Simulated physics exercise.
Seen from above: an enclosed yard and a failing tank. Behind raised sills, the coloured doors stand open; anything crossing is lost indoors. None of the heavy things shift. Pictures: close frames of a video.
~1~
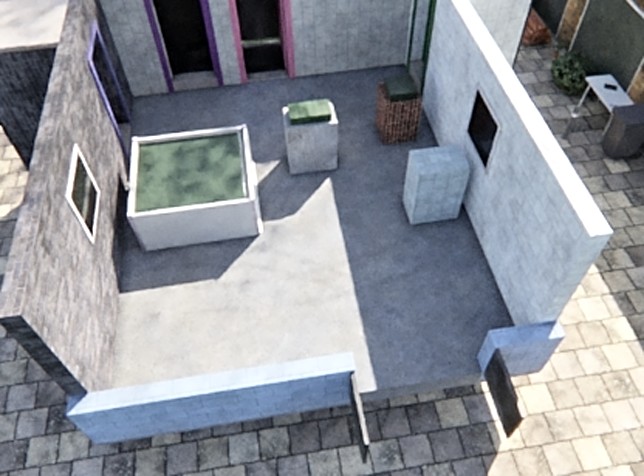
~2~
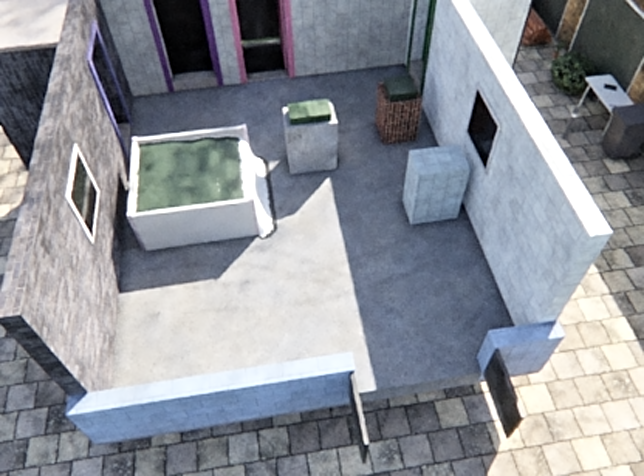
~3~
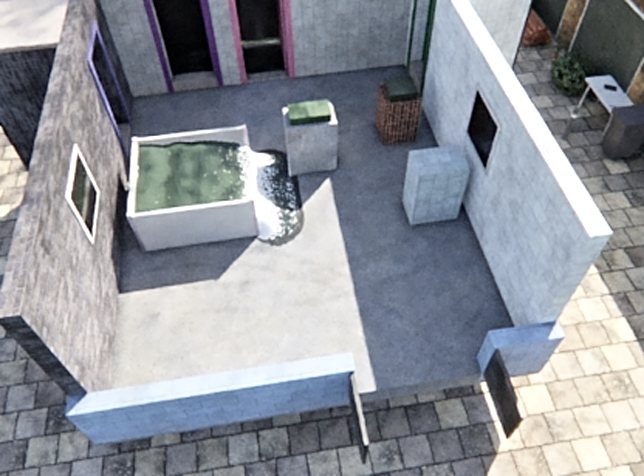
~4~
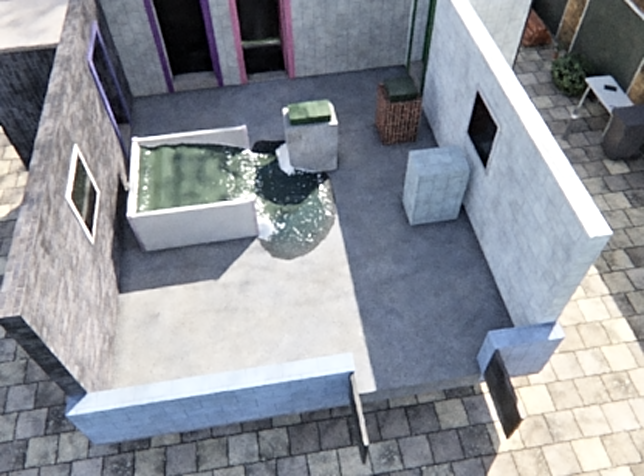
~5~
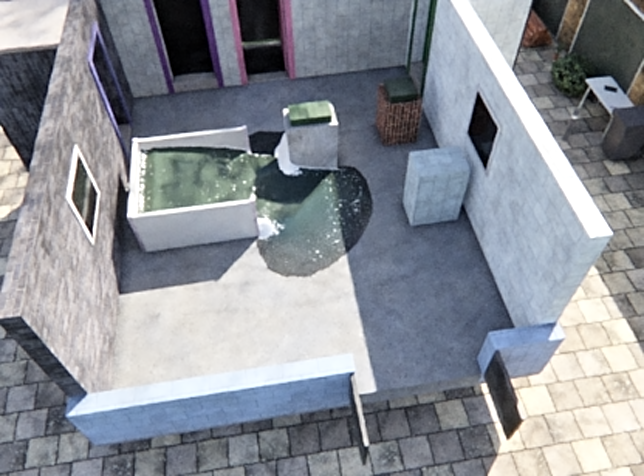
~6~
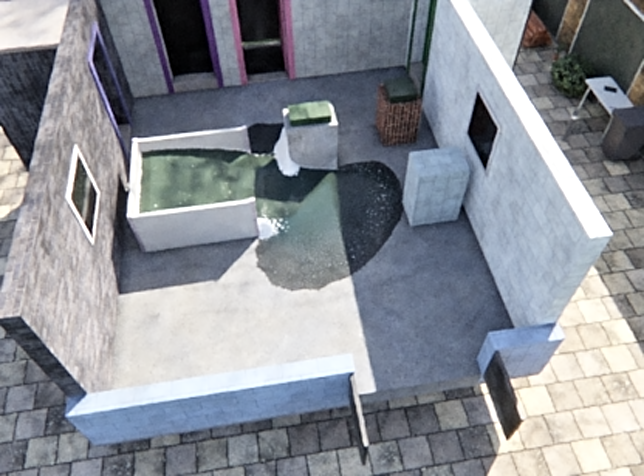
Green water bursts from the right side of a pale, open rectangular tank in a walled grey yard, seen from above by a camera that stays still. Purple- and pink-framed doorways stand at the back, a small green-topped block and a reddish-brown one nearby, a pale block at right, and a low blue wall in front. The water foams out, spreads across the floor around the green-topped block, then fans forward and rightward in a dark, widening sheet to near the pale block.
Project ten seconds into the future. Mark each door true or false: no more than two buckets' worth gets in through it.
Purple door: True, green door: True, pink door: False, blue door: True.
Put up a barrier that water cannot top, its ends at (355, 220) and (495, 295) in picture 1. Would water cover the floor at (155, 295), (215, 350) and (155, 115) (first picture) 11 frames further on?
Taking the three spots in turn, they are unwetted, unwetted and unwetted.
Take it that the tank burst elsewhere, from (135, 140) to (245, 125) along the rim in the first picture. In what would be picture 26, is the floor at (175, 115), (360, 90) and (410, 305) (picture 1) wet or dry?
Submerged, submerged, unwetted.
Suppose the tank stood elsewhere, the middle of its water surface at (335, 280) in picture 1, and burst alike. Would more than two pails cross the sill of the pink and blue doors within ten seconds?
Pink door: Falls short; blue door: Falls short.
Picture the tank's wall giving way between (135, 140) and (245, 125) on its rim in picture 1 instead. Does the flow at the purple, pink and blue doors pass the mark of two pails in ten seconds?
Lab note: Purple above the mark, pink above the mark, blue above the mark.
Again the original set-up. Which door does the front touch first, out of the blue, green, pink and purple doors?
My answer is the door marked pink.
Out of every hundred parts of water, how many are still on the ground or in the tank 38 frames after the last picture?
Result: Close to 78 %.
A moment on, water covers 40 % of the floor; the purple door not reached, the green door not reached, the pink door wet at the sill, nothing in, the blue door not reached.
Next, water covers 55 % of the floor; the purple door wet at the sill, nothing in, the green door wet at the sill, nothing in, the pink door over two buckets in, the blue door not reached.
Then, water covers 60 % of the floor; the purple door wet at the sill, nothing in, the green door wet at the sill, nothing in, the pink door over two buckets in, the blue door not reached.
Later, water covers 80 % of the floor; the purple door wet at the sill, nothing in, the green door wet at the sill, nothing in, the pink door far over two buckets in, the blue door wet at the sill, nothing in.
In the end, water covers 95 % of the floor; the purple door wet at the sill, nothing in, the green door wet at the sill, nothing in, the pink door far over two buckets in, the blue door under two buckets in.
